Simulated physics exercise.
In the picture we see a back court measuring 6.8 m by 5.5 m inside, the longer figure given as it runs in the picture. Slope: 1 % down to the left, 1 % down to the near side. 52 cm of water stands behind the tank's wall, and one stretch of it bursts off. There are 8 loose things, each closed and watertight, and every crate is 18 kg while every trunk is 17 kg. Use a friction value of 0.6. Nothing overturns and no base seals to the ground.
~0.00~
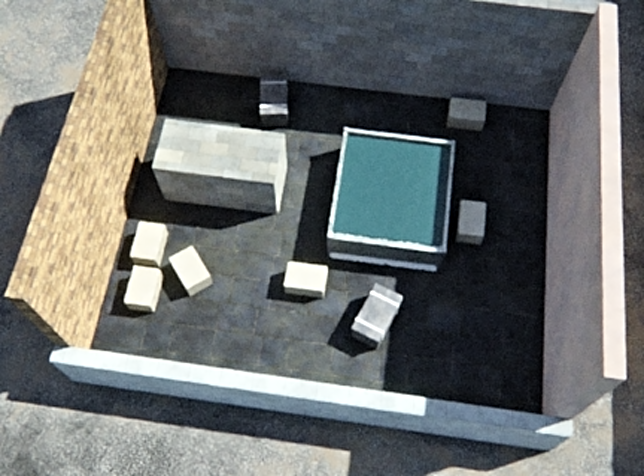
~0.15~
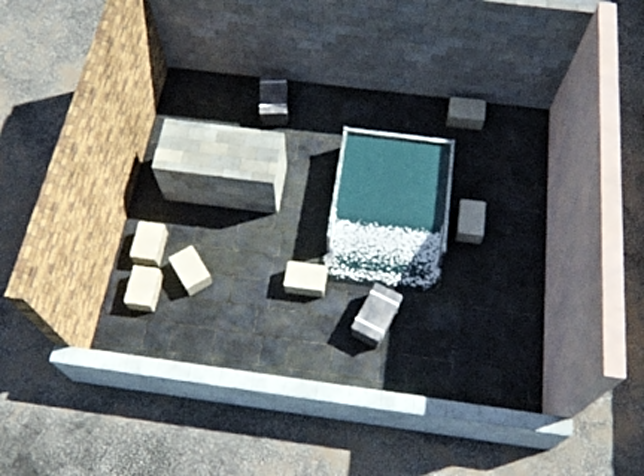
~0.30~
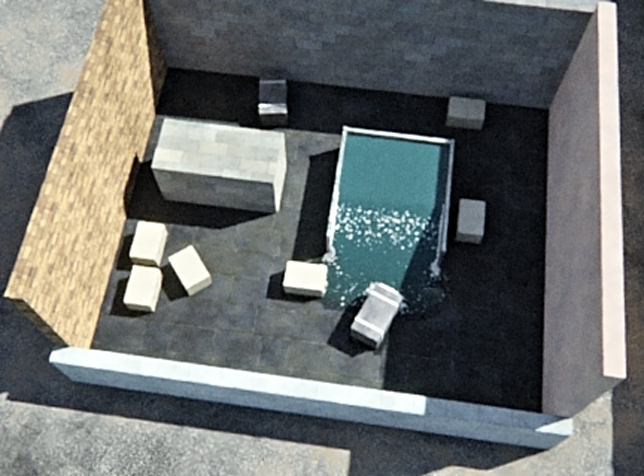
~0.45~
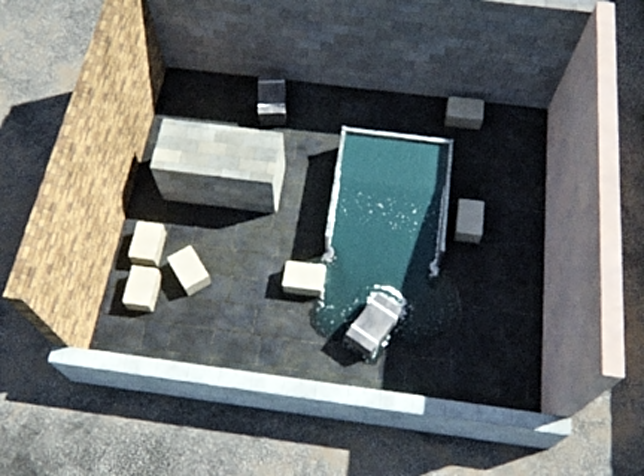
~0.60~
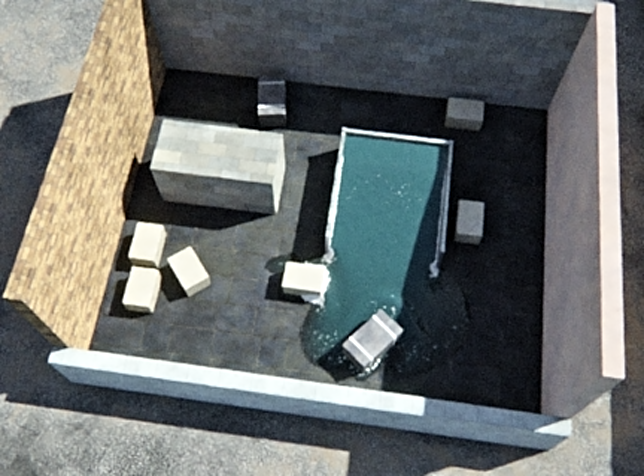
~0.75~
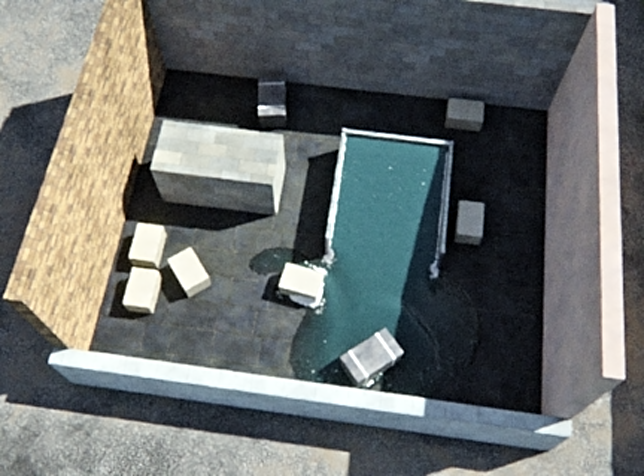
Water bursts from the near side of a raised pool and pushes a grey block forward.
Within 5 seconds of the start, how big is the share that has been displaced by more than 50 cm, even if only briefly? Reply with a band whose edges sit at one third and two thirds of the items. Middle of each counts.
Band: One third to two thirds.
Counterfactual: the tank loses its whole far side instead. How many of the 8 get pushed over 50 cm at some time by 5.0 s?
The count would be 2.
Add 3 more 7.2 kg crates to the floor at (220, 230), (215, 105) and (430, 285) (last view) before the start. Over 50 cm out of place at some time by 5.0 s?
Result, one by one: Not exceeded, not exceeded and exceeded.
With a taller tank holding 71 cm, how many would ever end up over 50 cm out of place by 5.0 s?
Count under that change: 6.
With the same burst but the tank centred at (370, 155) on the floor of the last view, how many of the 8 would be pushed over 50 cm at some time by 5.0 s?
Result: 4.
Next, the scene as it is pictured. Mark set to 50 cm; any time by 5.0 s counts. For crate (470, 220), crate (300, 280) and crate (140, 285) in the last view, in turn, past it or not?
The first is inside the limit, the second beyond the limit, and the third beyond the limit.
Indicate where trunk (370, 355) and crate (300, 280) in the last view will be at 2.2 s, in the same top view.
Approx. (441, 386); approx. (248, 305).
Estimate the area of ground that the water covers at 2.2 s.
At that time the wet patch spans about 15 m2.
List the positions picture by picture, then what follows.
A trunk at (378, 312) rests on the ground; a crate at (306, 276) rests on the ground; 3.2 m2 under water; 0 of 8 have shifted, in the first picture.
A trunk at (378, 311) rests on the ground; a crate at (306, 276) rests on the ground; 4.0 m2 under water; 0 of 8 have shifted, in the second picture.
A trunk at (377, 312) rests on the ground; a crate at (306, 275), on the bottom; water covers 4.8 m2; 0 of 8 have shifted, in the third picture.
A trunk at (375, 321), on the bottom, 17 cm from its start; a crate at (304, 275) rests on the ground; 5.8 m2 under water; 1 of 8 have shifted, in the fourth picture.
A trunk at (373, 337), on the bottom, 40 cm from its start; a crate at (304, 277), on the bottom; 7.2 m2 under water; 1 of 8 have shifted, in the fifth picture.
A trunk at (372, 355) rests on the ground, 65 cm from its start; a crate at (302, 279) rests on the ground, 6 cm from its start; 8.7 m2 under water; 2 of 8 have shifted, in the sixth picture.
After 1.1 s 1 of 8 are over 50 cm from their spots; 1 afloat.
After 2.2 s 2 of 8 are over 50 cm from their spots; 1 afloat.
After 3.5 s 2 of 8 are over 50 cm from their spots; 2 afloat.
After 5.0 s 4 of 8 are over 50 cm from their spots, and 4 have been at some point; 2 afloat.
